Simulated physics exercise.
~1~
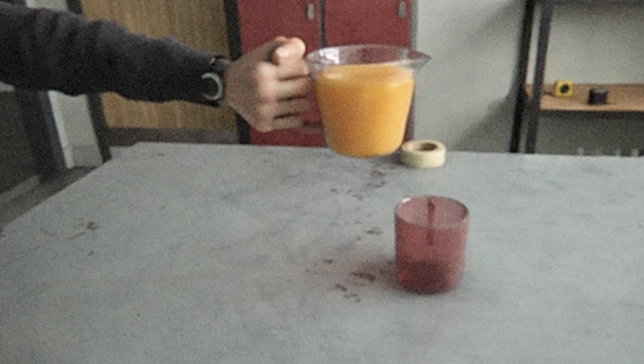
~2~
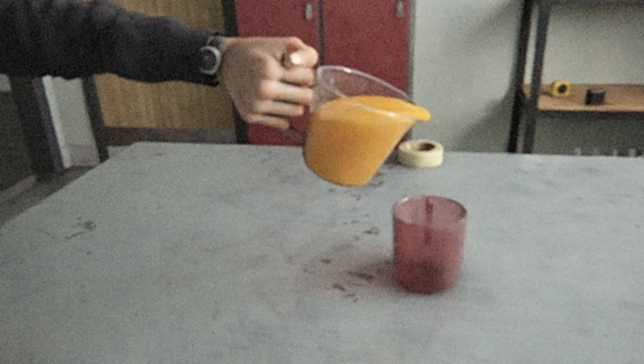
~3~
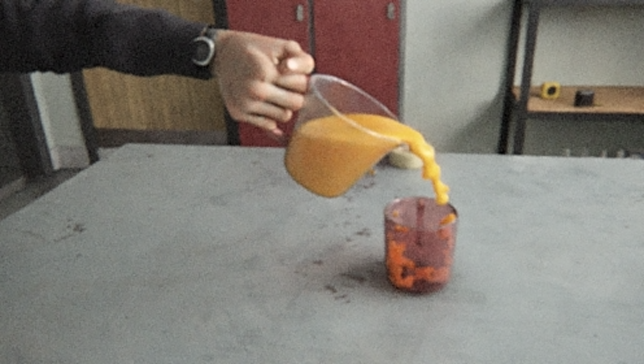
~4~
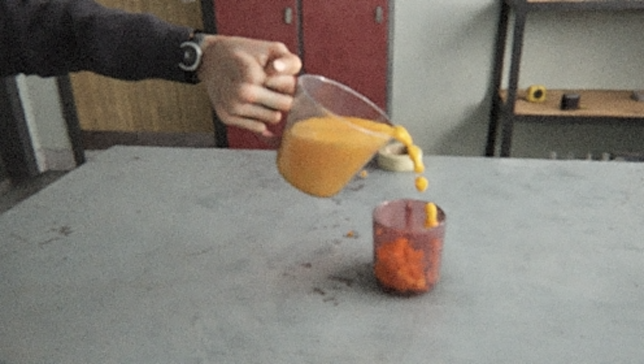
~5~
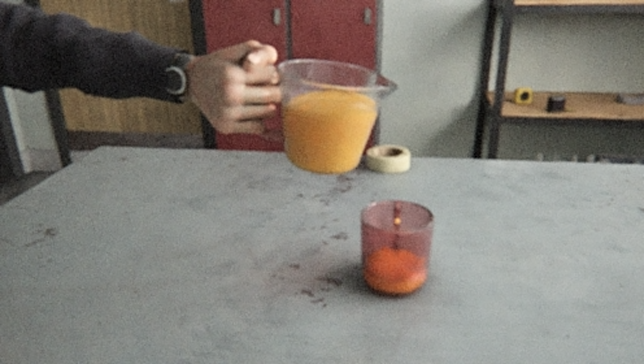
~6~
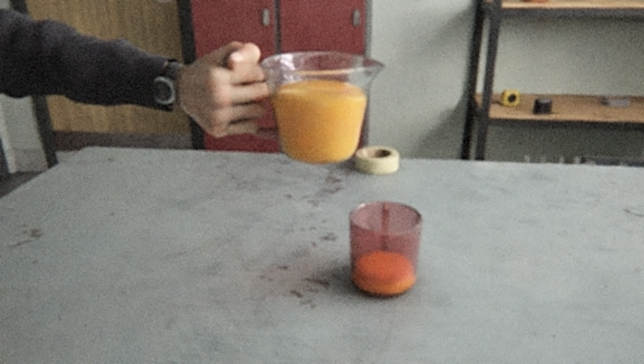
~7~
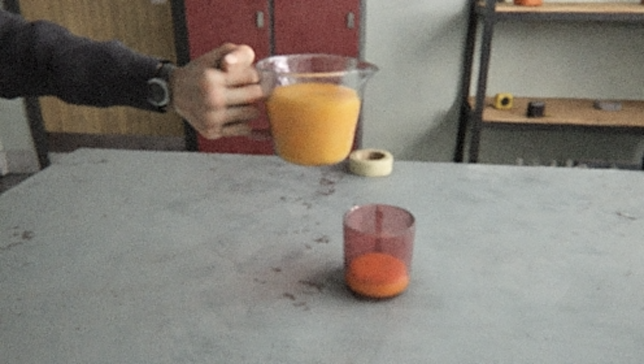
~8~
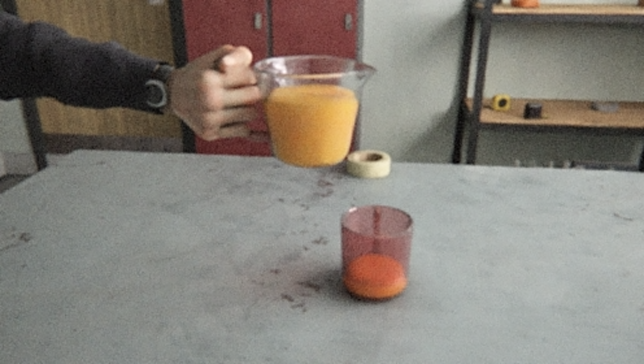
Orange juice pouring from a hand-held glass jug into a reddish cup, partly filling it before the jug is brought level again.
